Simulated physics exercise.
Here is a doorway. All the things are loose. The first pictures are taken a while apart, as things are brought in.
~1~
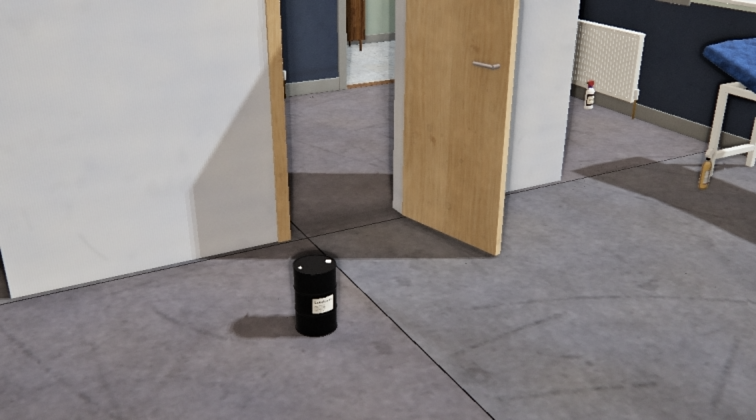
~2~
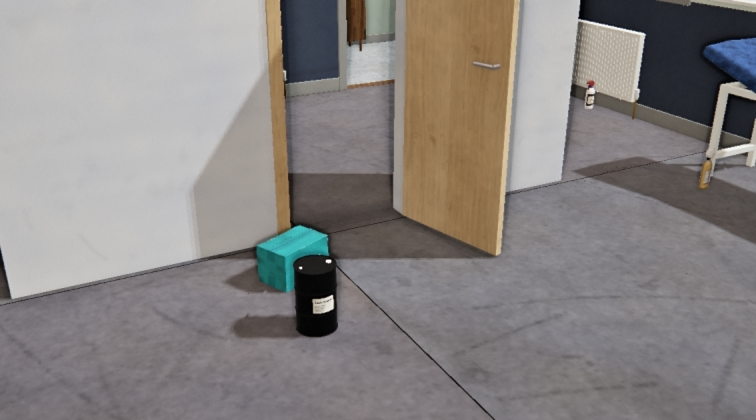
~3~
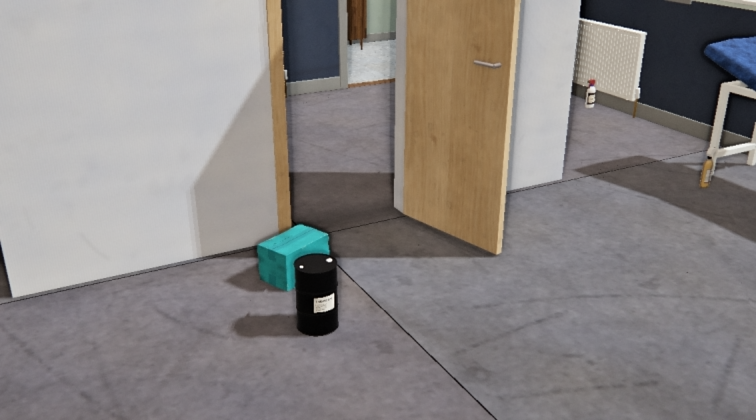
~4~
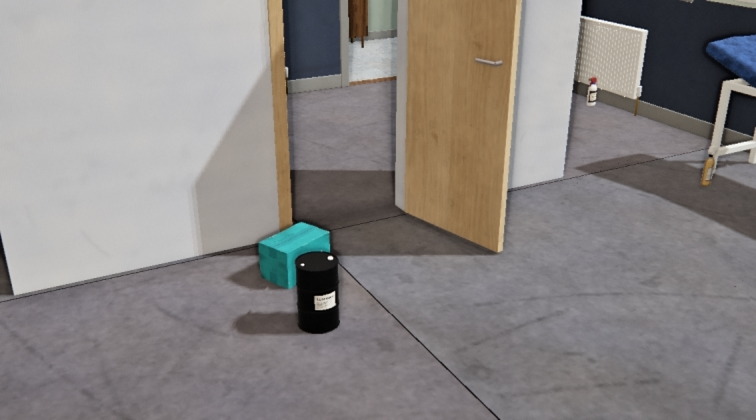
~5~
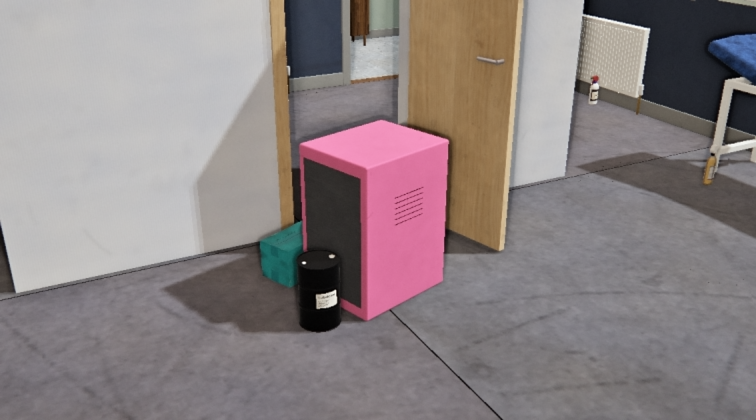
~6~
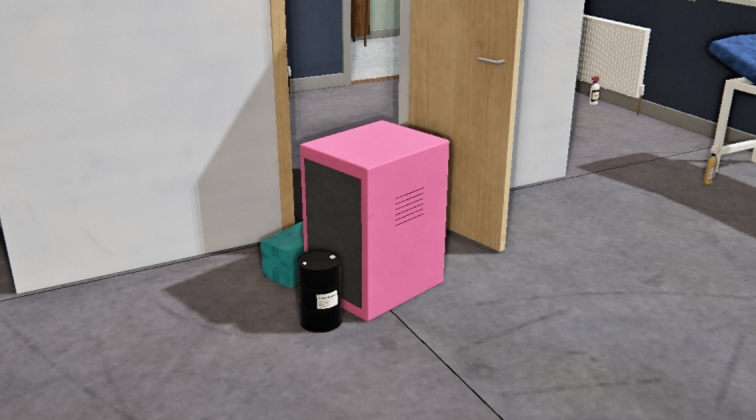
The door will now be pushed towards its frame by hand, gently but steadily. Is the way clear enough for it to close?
The door stops short.
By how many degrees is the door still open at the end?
Some 65° open.
Then, 0.40 s later than the last frame, door 90° open.
Then, 0.50 s later than the last frame, door 82° open.
Then, 0.70 s later than the last frame, door 64° open.
When it is over, door 64° open; all 3 as before. End places, in pixels of the last picture, pink appliance near (374, 217).
